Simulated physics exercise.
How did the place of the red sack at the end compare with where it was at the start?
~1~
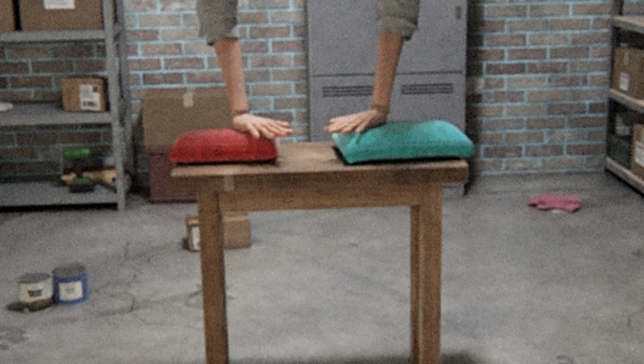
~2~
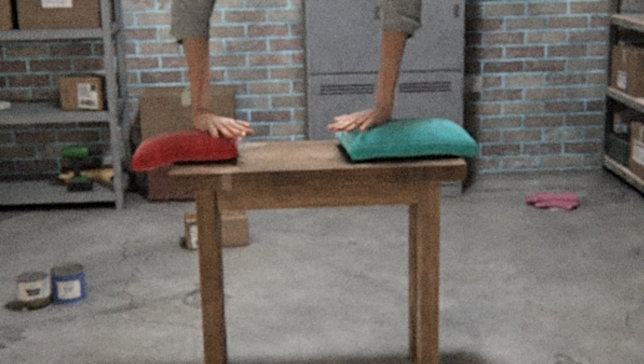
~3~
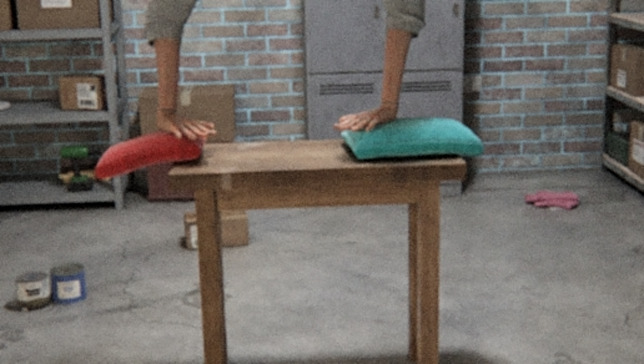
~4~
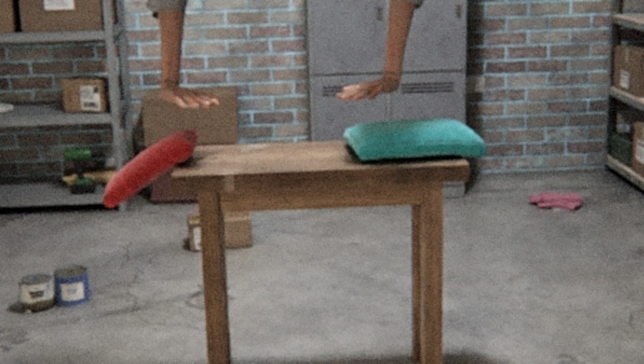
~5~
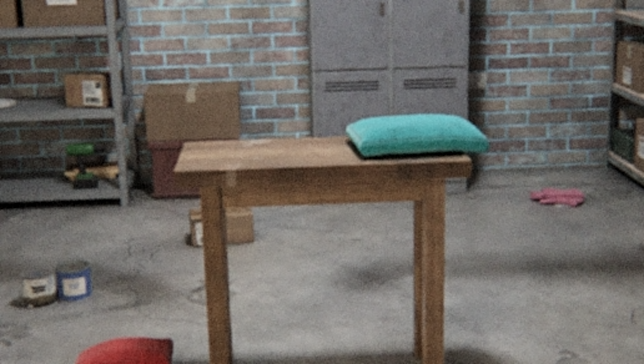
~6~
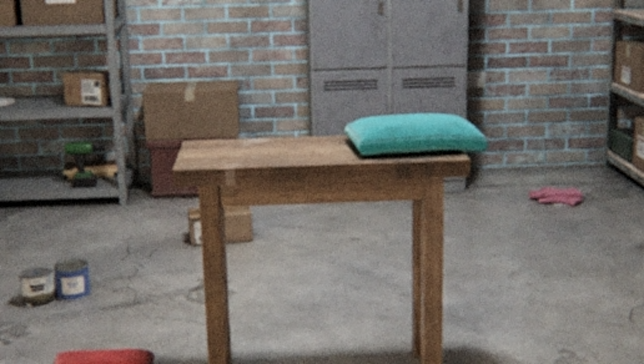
At the start the red sack was on top of the bench near its left end, under a hand. By the end it was lying on the floor, to the left of the bench.
